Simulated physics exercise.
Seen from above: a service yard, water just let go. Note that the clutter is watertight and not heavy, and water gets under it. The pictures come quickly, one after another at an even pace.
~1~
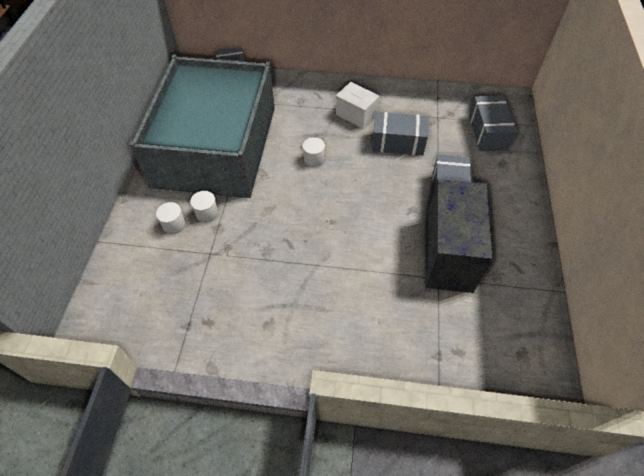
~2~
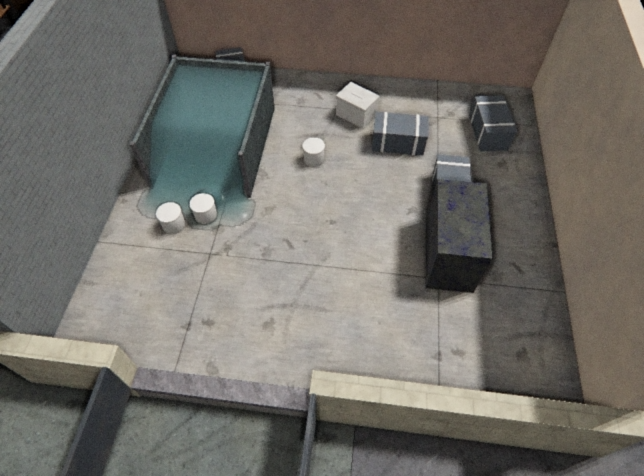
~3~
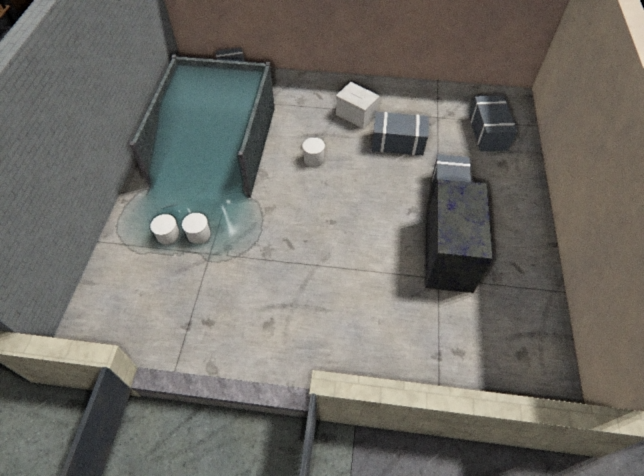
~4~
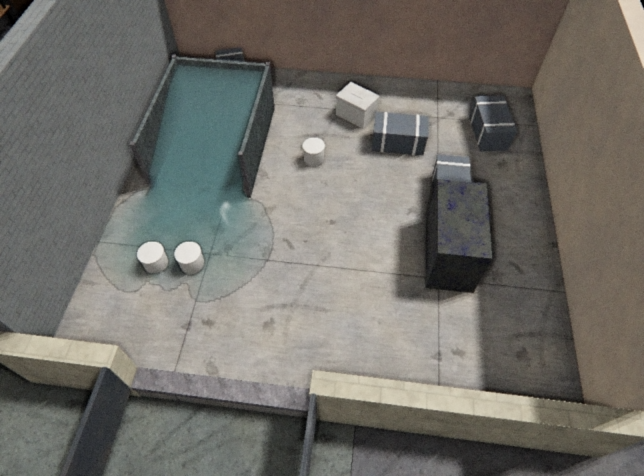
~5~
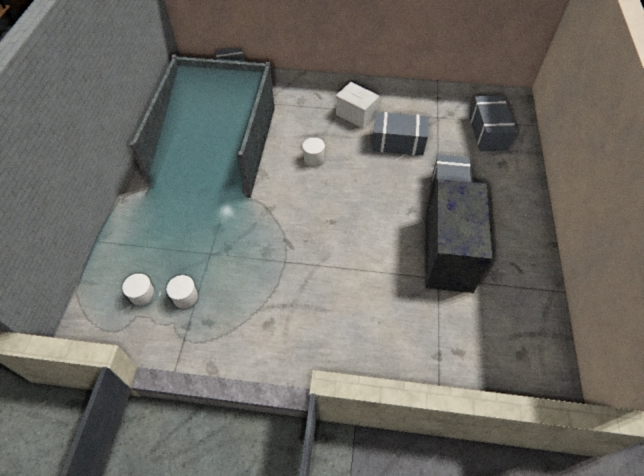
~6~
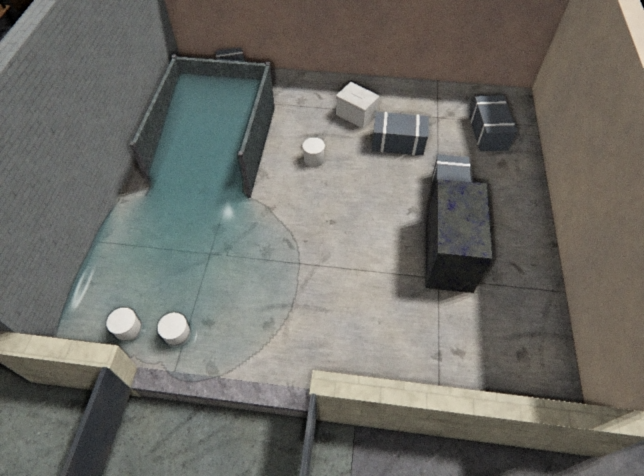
Teal water spills from the opened front of a walled tank at the upper left of a concrete service yard, seen from above by a still camera. Around it stand grey and brown walls, a third white pail, a pale box, dark strapped crates and a tall dark block at right. Spreading in a widening sheet, the water reaches two white pails and carries them, upright, toward the low front wall.
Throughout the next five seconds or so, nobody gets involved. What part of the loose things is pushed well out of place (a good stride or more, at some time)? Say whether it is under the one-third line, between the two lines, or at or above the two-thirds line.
It stays in the bottom third.
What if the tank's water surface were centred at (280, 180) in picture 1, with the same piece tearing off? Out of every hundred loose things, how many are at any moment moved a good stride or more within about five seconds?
It works out near 0 %.
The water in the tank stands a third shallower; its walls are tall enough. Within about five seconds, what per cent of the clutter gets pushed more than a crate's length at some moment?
About 20 in every hundred loose things.
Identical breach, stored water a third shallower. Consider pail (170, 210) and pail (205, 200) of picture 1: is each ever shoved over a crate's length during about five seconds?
Covered that distance; covered that distance.
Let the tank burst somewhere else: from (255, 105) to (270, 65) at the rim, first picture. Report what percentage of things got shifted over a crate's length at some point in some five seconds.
That works out to about 60 per cent of them.
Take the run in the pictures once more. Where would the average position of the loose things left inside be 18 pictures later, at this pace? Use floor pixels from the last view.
(370, 136).
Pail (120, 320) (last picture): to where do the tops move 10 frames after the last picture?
Somewhere near (177, 381).
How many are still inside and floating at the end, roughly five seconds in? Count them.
0 in total.
A moment on, 2 of 8 are well off their spots; 1 afloat.
Next, 2 of 8 are well off their spots; 1 afloat.
Later, 2 of 8 are well off their spots; 0 afloat.
In the end, 2 of 8 are well off their spots, and 2 have been at some point; 0 afloat.
